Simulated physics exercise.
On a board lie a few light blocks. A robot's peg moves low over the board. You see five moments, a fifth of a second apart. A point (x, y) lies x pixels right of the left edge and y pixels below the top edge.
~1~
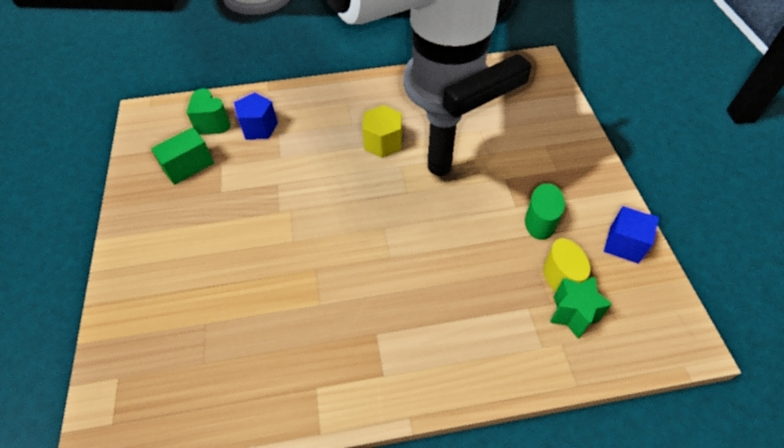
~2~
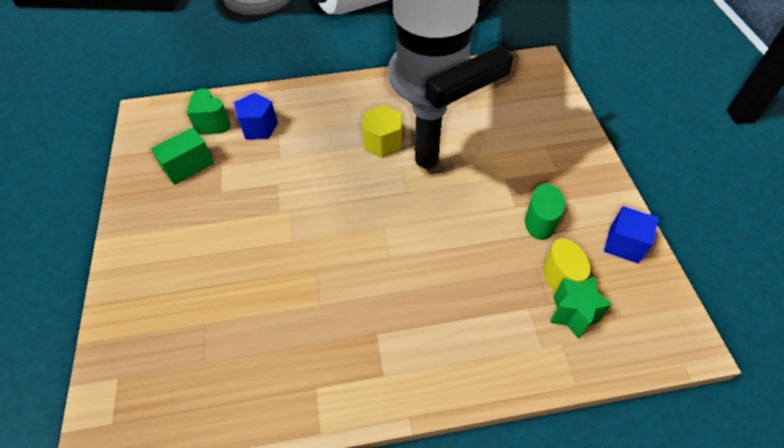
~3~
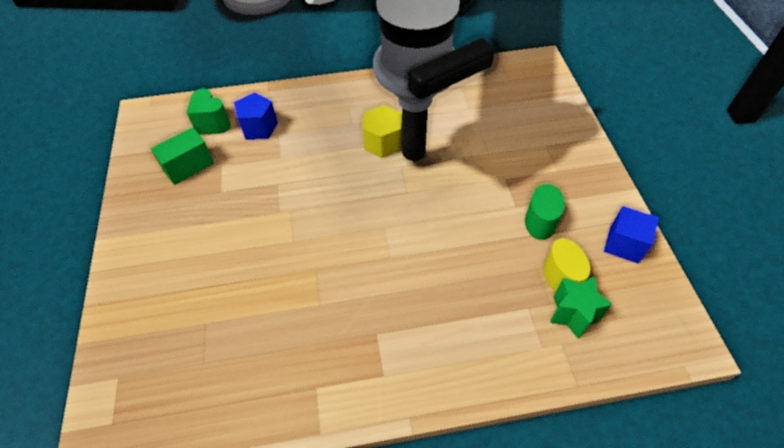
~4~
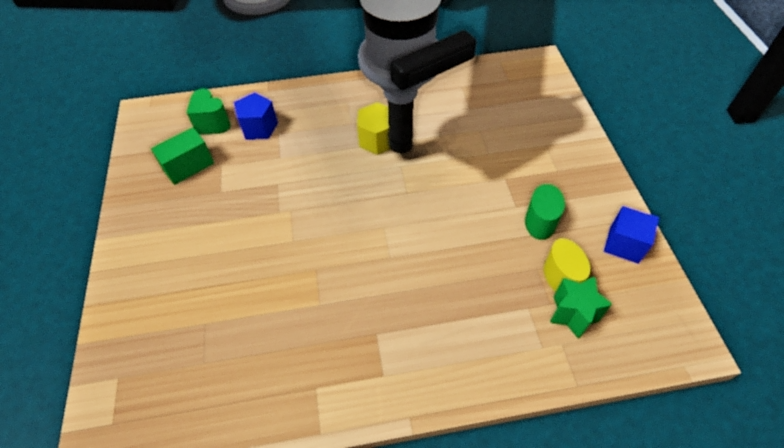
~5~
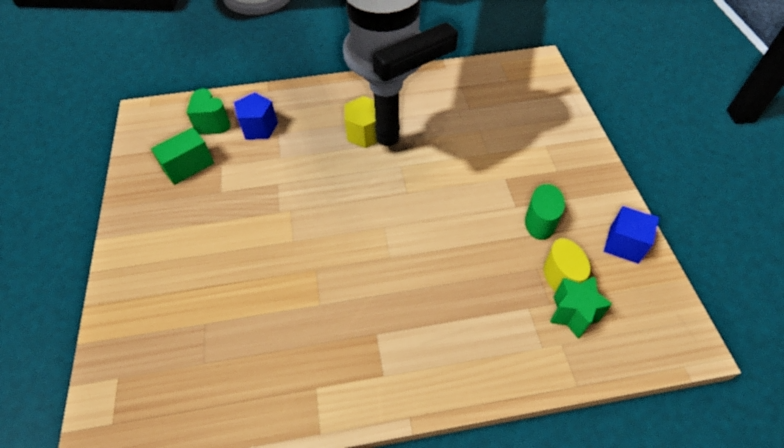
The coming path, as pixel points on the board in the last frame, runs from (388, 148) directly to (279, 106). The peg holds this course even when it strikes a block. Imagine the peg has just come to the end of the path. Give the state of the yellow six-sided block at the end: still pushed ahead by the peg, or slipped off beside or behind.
Beside or behind.
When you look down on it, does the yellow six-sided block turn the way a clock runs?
I expect so.
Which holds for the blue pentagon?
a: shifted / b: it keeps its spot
Correct choice: B.
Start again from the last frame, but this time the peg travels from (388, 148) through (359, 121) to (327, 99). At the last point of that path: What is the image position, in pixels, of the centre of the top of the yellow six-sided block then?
(295, 84)
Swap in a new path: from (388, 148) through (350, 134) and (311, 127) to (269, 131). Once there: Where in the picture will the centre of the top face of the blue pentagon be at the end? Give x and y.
Pixel (235, 106).
The first path, step by step. One third of the way, peg (349, 124); yellow six-sided block (328, 94).
Two thirds of the way, peg (312, 109); yellow six-sided block (301, 77), turned 25° clockwise.
At the end, peg (276, 96); blue pentagon still; yellow six-sided block (292, 67), turned 55° clockwise.
